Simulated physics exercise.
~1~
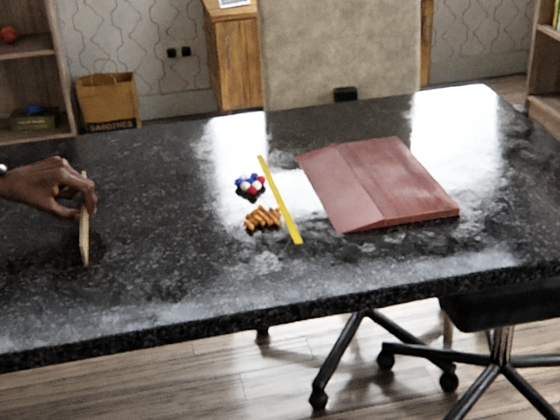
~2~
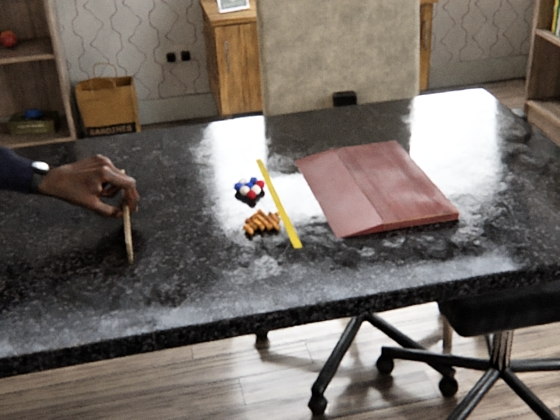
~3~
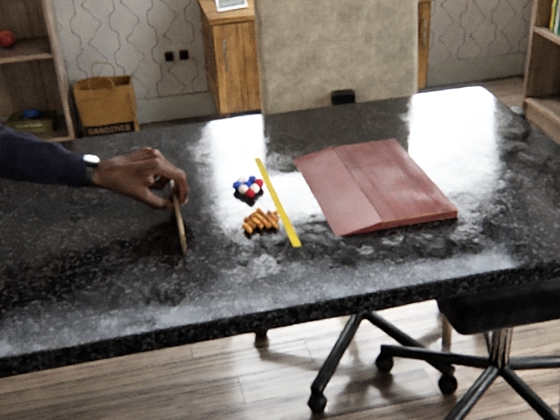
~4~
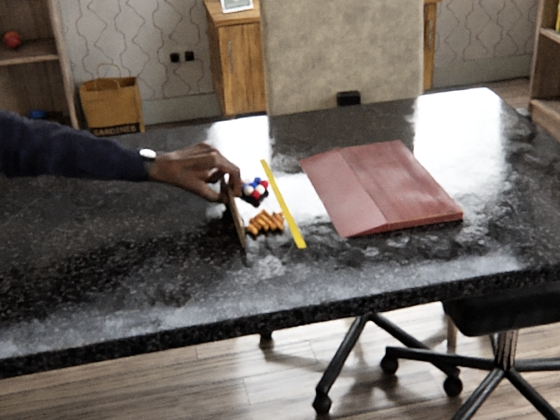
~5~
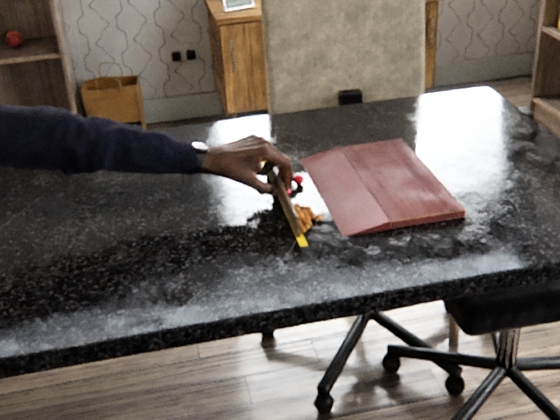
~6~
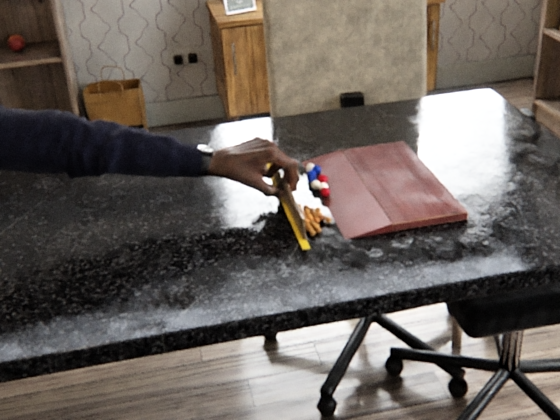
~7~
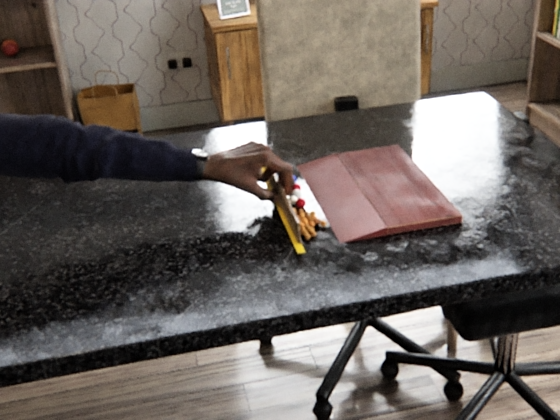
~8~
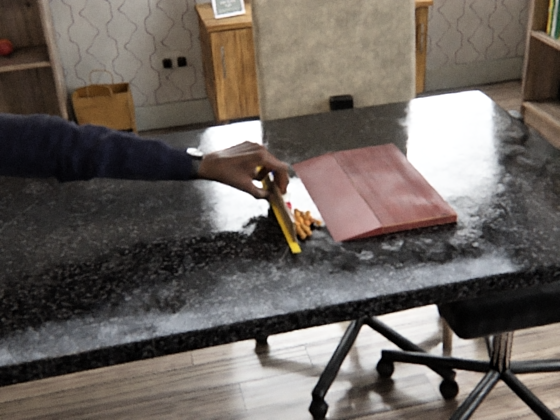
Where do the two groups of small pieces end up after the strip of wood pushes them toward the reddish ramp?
Both groups end up on the dark tabletop between the strip and the ramp. Neither the nearer orange-brown pieces nor the farther colourful ones reach the slab at the top.
